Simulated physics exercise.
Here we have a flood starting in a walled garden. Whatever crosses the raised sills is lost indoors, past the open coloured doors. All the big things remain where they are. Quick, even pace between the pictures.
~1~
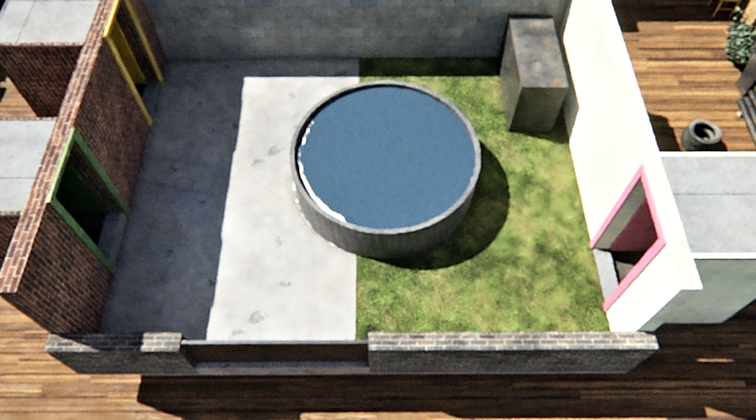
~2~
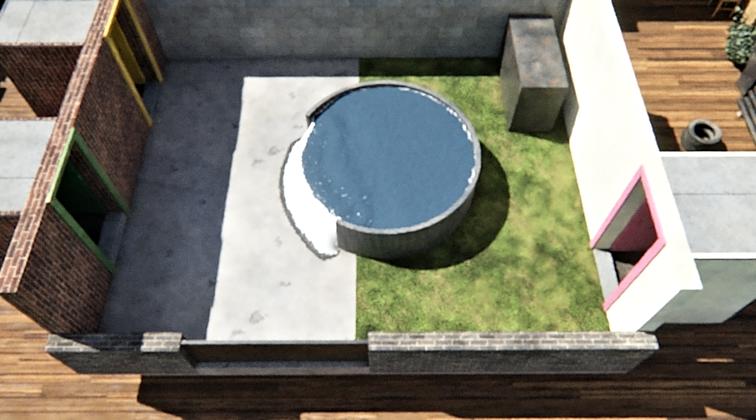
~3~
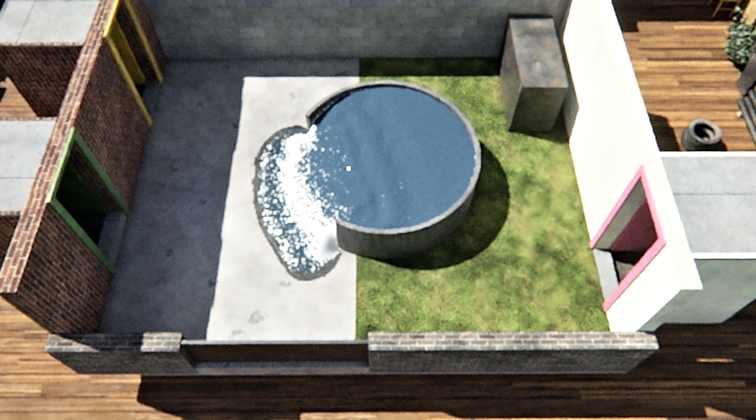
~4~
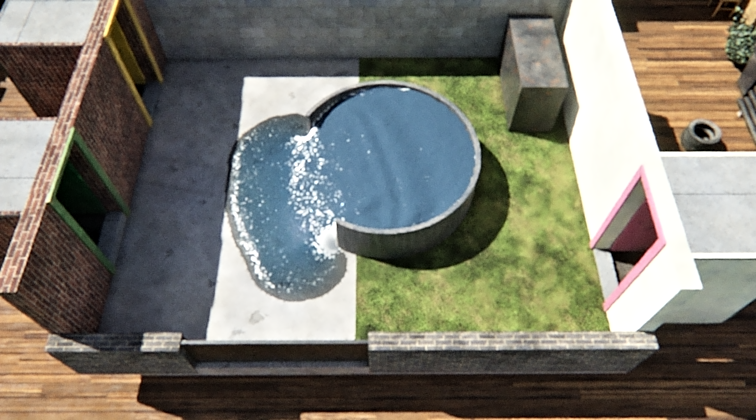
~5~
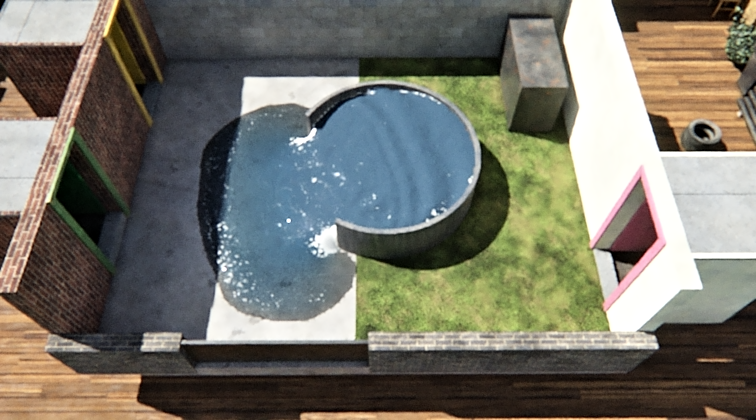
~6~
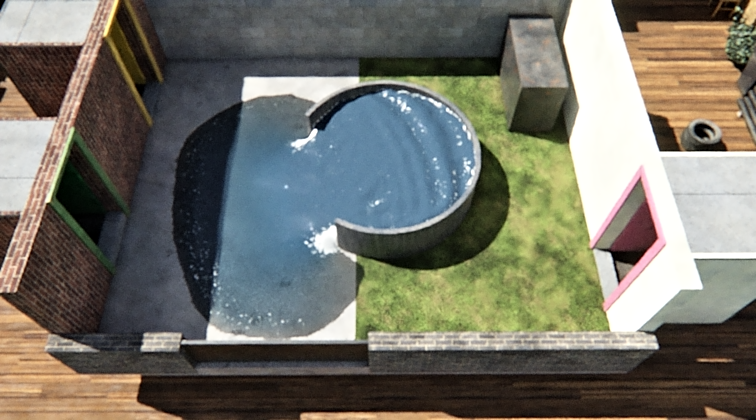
The clip opens on a round tank full of still water in a walled garden, set between pale paving and grass. Its left side opens and water pours out in a white, foamy rush. The flood spreads left across the paving onto the darker ground, widening toward the front wall as ripples cross the tank.
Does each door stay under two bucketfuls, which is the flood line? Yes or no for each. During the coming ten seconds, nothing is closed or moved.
Green door - no, it floods; yellow door - no, it floods; pink door - no, it floods.
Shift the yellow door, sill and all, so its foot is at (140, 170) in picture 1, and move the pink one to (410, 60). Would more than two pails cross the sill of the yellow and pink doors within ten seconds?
Yellow: Comes in high; pink: Comes in high.
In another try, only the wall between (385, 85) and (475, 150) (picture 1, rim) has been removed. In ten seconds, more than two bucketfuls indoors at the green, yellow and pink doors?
One by one: The green one stays under; the yellow one passes that mark; the pink one takes more.
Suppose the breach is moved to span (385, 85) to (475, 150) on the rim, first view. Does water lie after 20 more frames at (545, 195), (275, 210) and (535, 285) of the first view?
Soaked, untouched, soaked.
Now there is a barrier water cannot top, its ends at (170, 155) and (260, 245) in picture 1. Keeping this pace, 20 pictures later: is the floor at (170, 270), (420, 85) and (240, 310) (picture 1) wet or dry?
The first is inundated, the second still bare and the third inundated.
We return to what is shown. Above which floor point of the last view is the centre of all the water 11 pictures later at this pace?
Roughly (278, 206) in the last picture.
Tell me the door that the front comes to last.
My pick is the door marked pink.
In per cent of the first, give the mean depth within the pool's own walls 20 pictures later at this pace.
Close to 30 in a hundred.
A moment on, water covers 45 % of the floor; the green door wet at the sill, nothing in, the yellow door under two buckets in, the pink door not reached.
Next, water covers 45 % of the floor; the green door over two buckets in, the yellow door over two buckets in, the pink door not reached.
Then, water covers 55 % of the floor; the green door far over two buckets in, the yellow door over two buckets in, the pink door not reached.
Later, water covers 85 % of the floor; the green door far over two buckets in, the yellow door far over two buckets in, the pink door not reached.
In the end, water covers 100 % of the floor; the green door far over two buckets in, the yellow door far over two buckets in, the pink door over two buckets in.
